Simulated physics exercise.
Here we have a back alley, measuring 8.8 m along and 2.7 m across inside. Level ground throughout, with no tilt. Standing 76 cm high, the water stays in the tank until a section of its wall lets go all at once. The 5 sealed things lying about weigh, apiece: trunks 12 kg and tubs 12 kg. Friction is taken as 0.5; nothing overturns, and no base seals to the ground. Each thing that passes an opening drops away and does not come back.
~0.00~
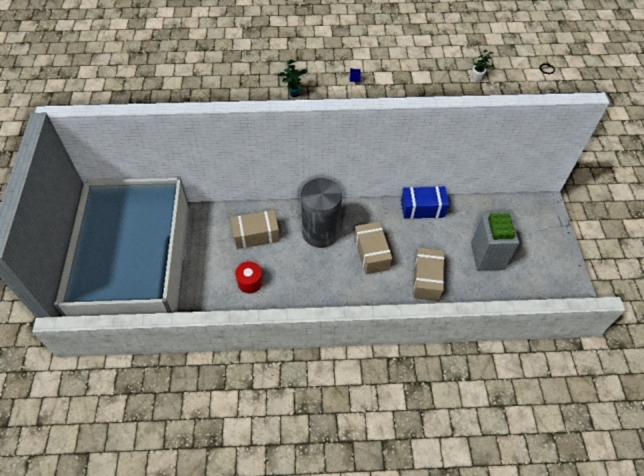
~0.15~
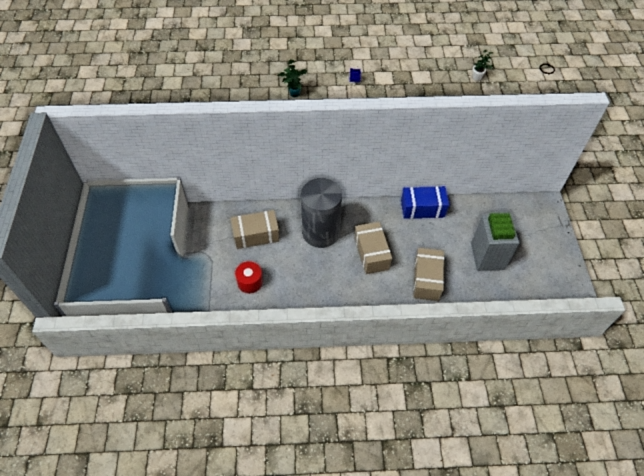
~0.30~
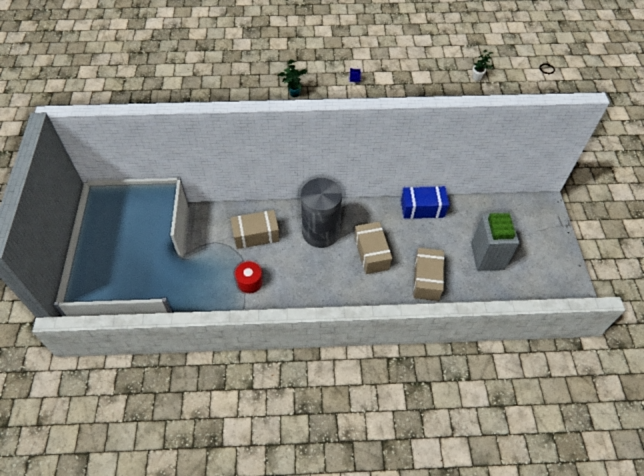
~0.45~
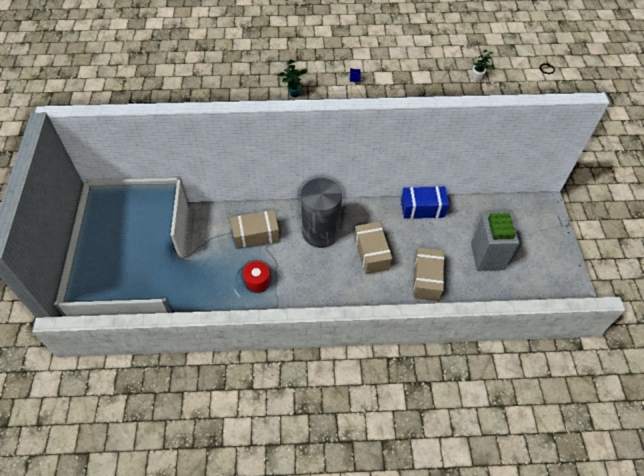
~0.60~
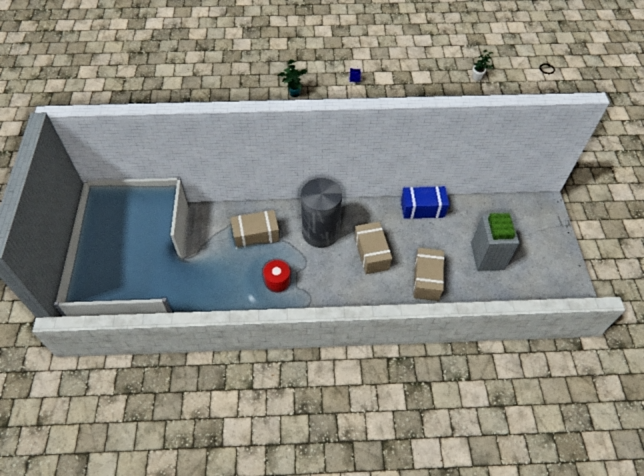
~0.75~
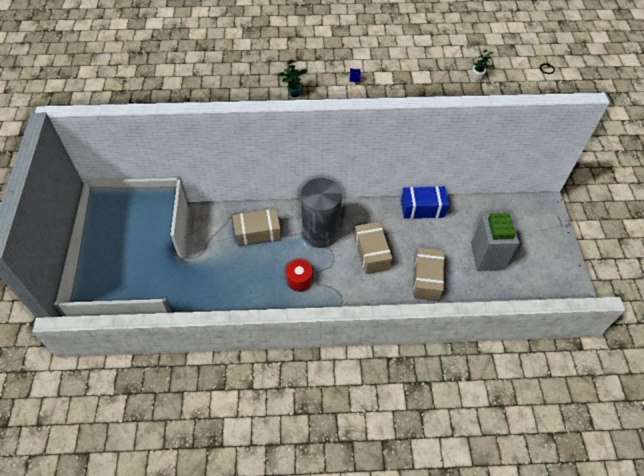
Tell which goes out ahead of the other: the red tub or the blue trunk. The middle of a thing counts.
Red.
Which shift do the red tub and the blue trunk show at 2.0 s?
Roughly 350 and 10 cm.
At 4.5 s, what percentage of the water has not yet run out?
About 80 in a hundred parts of the water.
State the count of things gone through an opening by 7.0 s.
The count by then is 3.
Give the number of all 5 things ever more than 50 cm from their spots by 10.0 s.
Result: 5.
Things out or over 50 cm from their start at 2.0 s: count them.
By my reckoning, 4.
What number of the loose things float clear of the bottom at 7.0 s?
Count: 2.
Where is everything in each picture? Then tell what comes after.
The first picture shows the red tub at (248, 273) rests on the ground; the blue trunk at (426, 196) rests on the ground; 3.7 m2 under water; 0 of 5 have shifted.
The second picture shows the red tub at (248, 273), on the bottom; the blue trunk at (426, 196), on the bottom; 4.5 m2 under water; 0 of 5 have shifted.
The third picture shows the red tub at (248, 273), on the bottom; the blue trunk at (426, 196) rests on the ground; 5.5 m2 under water; 0 of 5 have shifted.
The fourth picture shows the red tub at (256, 272) rests on the ground, 14 cm from its start; the blue trunk at (426, 196) rests on the ground; 6.4 m2 under water; 1 of 5 have shifted.
The fifth picture shows the red tub at (277, 271) rests on the ground, 48 cm from its start; the blue trunk at (426, 196), on the bottom; water covers 7.4 m2; 1 of 5 have shifted.
The sixth picture shows the red tub at (299, 271) rests on the ground, 87 cm from its start; the blue trunk at (426, 196) rests on the ground; water covers 8.5 m2; 1 of 5 have shifted.
After 2.0 s the red tub is near (446, 268), 3.4 m from its start, afloat; the blue trunk is near (426, 192), 0.1 m from its start, aground; 0 of 5 are out; 2 afloat.
After 4.5 s the red tub is near (505, 295), 4.3 m from its start, afloat; the blue trunk is near (412, 201), 0.3 m from its start, afloat; 0 of 5 are out; 3 afloat.
After 7.0 s the red tub has gone out (at 5.9 s); the blue trunk is near (443, 224), 0.7 m from its start, afloat; 3 of 5 are out; 2 afloat.
After 10.0 s the red tub has gone out (at 5.9 s); the blue trunk is near (398, 194), 0.5 m from its start, afloat; 3 of 5 are out; 2 afloat.
